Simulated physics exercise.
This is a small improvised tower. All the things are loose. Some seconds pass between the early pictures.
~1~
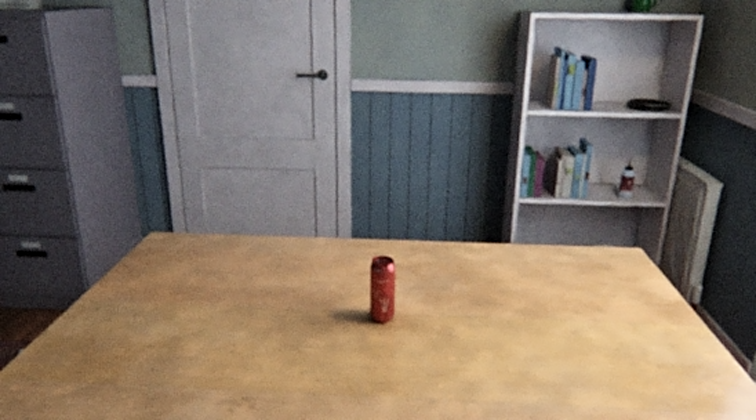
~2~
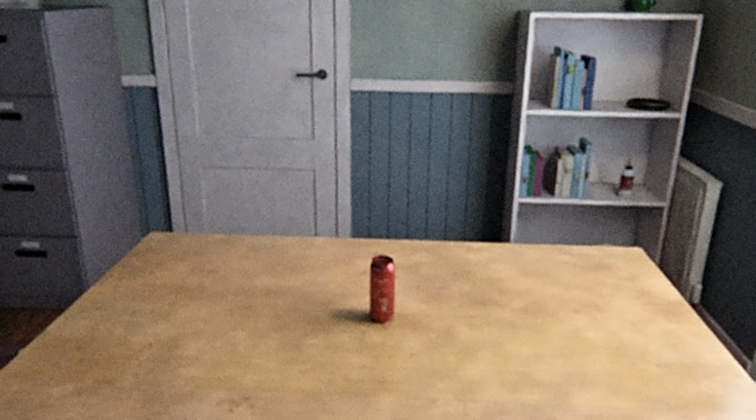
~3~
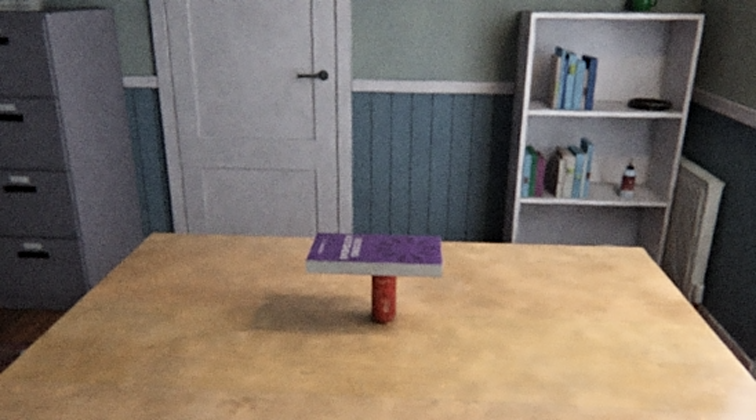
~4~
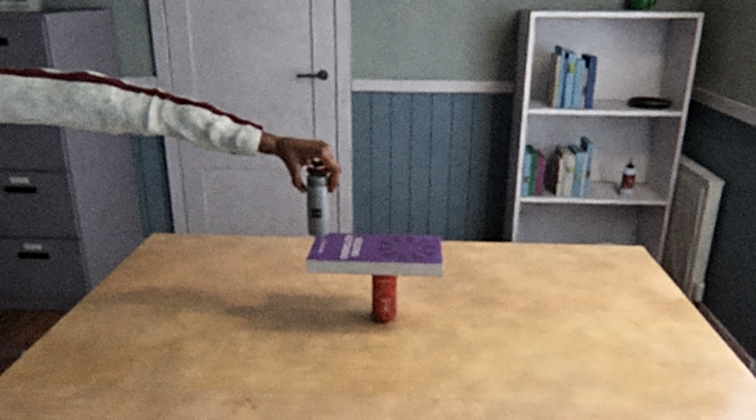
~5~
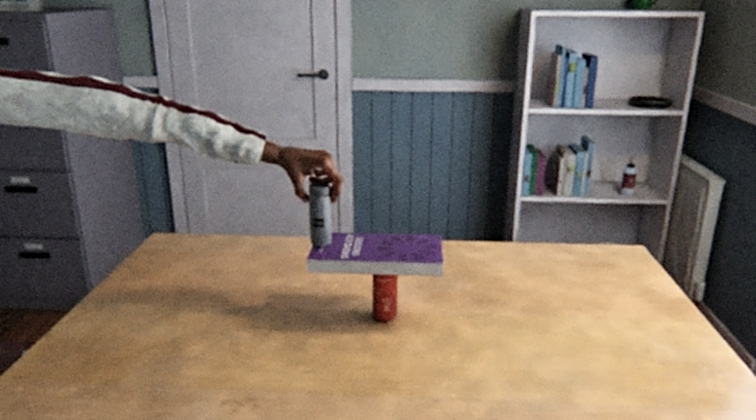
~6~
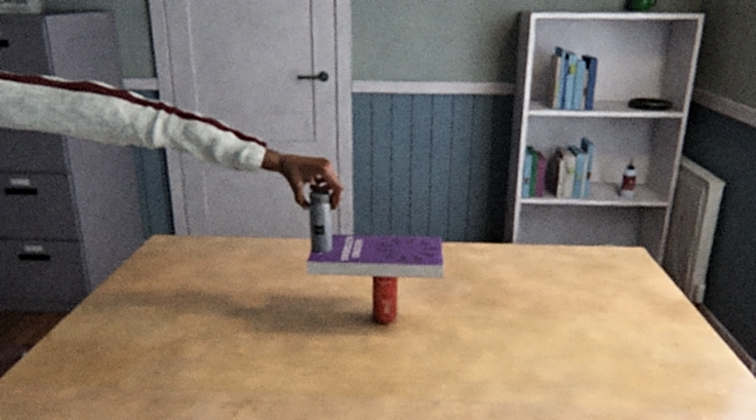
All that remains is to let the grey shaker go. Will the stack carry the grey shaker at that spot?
The stack comes apart.
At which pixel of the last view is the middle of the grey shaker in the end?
Near (293, 311).
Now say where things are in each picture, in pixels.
In the first frame, the last thing is not in view yet; red can (383, 290).
In the second frame, the last thing is not in view yet; red can (382, 289).
In the third frame, the last thing is not in view yet; red can (384, 290).
The fourth frame shows still above its spot; grey shaker (318, 205); red can (384, 290).
The fifth frame shows still above its spot; grey shaker (320, 214); red can (385, 289).
The sixth frame shows in place under the hand; grey shaker (321, 222); red can (385, 291).
Then, 0.90 s on from there, grey shaker now fallen; purple book turned 55° from how it was put.
Then, 1.30 s on from there, purple book now fallen; red can turned 21° from how it was put.
Then, 1.50 s on from there, red can now fallen.
In the end, fallen, red can, purple book and grey shaker. At the end, from the last picture's camera, grey shaker near (293, 311). The stack gives way.
